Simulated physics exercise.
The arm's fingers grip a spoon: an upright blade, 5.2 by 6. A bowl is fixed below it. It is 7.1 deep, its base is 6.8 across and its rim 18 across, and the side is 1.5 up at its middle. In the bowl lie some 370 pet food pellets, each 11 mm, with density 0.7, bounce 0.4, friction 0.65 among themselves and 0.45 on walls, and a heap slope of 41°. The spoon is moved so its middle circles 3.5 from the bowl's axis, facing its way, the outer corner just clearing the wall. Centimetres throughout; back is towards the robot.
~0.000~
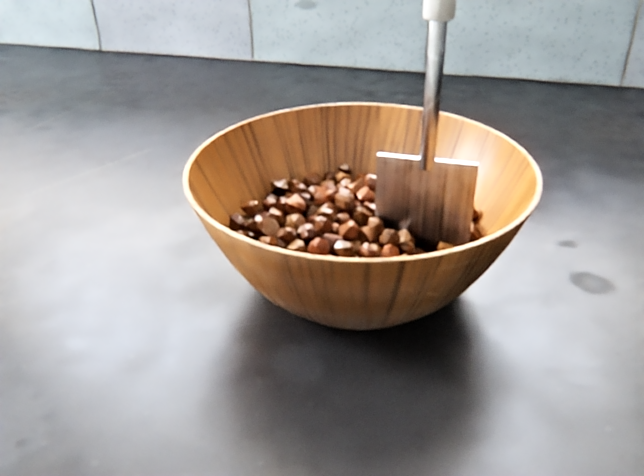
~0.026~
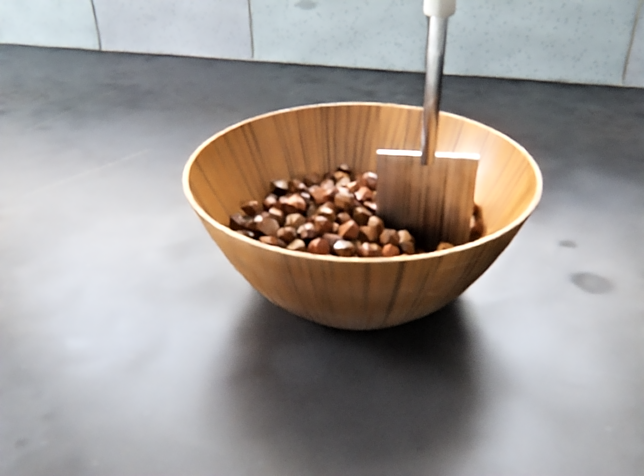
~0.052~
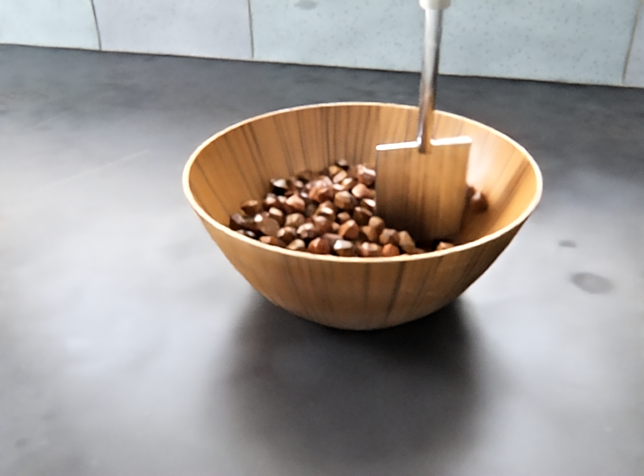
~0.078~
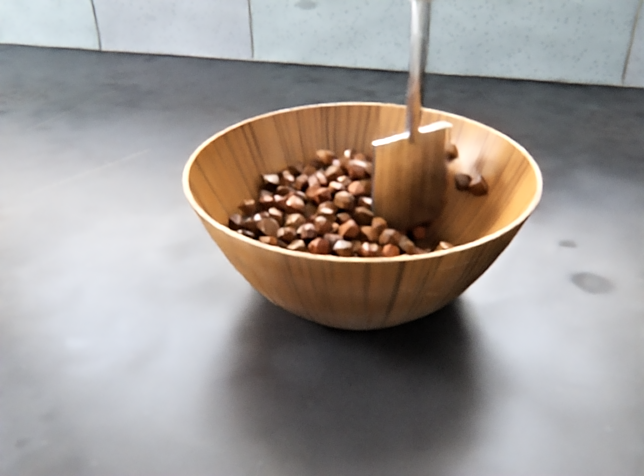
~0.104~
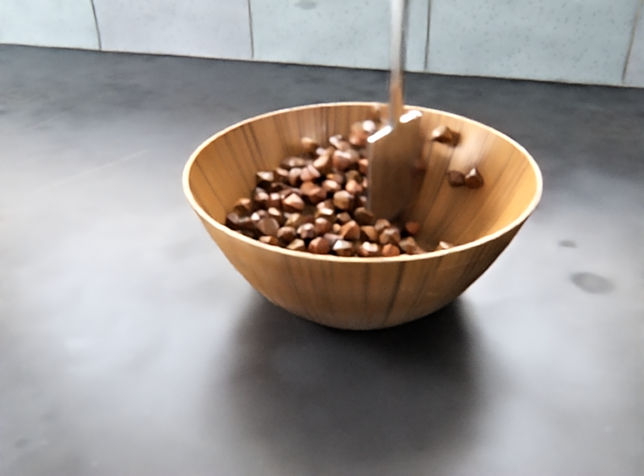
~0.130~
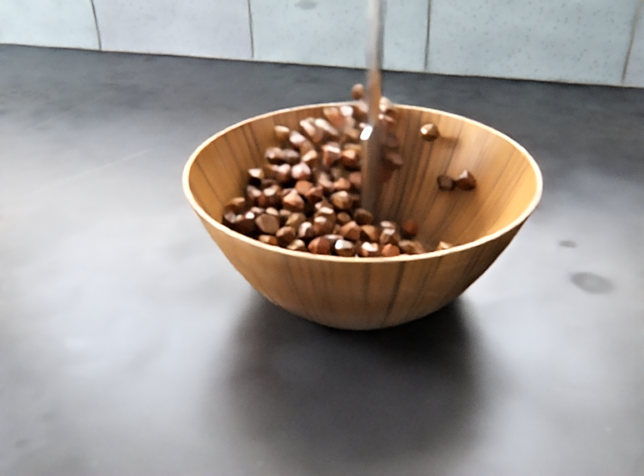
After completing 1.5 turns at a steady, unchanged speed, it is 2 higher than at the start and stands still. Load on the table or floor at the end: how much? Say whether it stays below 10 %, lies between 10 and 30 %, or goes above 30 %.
It lies between 10 and 30 %.
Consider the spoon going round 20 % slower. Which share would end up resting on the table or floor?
Roughly 10 per cent.
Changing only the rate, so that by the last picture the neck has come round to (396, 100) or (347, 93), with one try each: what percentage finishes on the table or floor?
Some 10 and 30 per cent respectively.
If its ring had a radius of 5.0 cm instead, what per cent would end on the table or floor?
It would come to about 0 per cent.
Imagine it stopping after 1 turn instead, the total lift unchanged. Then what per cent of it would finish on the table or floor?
Roughly 15 percent would end up there.
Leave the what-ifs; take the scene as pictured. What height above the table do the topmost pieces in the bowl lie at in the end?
7.0 cm, give or take.
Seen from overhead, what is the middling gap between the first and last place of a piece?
Some 8 cm.
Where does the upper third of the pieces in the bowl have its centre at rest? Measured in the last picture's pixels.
Estimated centre: (347, 214).
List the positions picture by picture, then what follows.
The first frame shows the spoon neck at (430, 131), 0° round; upper third of the load around (344, 222), from x 240 to 470, top at y 170; 371 in the bowl.
The second frame shows the spoon neck at (430, 127), 7° round; upper third of the load around (346, 217), from x 240 to 470, top at y 170.
The third frame shows the spoon neck at (427, 116), 26° round; upper third of the load around (350, 207), from x 240 to 480, top at y 165.
The fourth frame shows the spoon neck at (414, 107), 48° round; upper third of the load around (349, 193), from x 235 to 480, top at y 140.
The fifth frame shows the spoon neck at (396, 99), 70° round; upper third of the load around (341, 179), from x 235 to 475, top at y 110.
The sixth frame shows the spoon neck at (373, 95), 91° round; upper third of the load around (325, 173), from x 230 to 465, top at y 90; 371 in the bowl.
After 0.34 s, 264° round, highest piece 10 above the table; 333 in the bowl, 11 on the table or floor, 27 in flight or on the tool.
After 0.55 s, 77° round, highest piece 8 above the table; 313 in the bowl, 52 on the table or floor, 6 in flight or on the tool.
After 0.85 s, 180° round, highest piece 8 above the table; 310 in the bowl, 61 on the table or floor.
After 1.55 s, 180° round, highest piece 8 above the table; 310 in the bowl, 61 on the table or floor.
In the end, 310 in the bowl, 61 on the table or floor. That is 16 % on the table or floor.
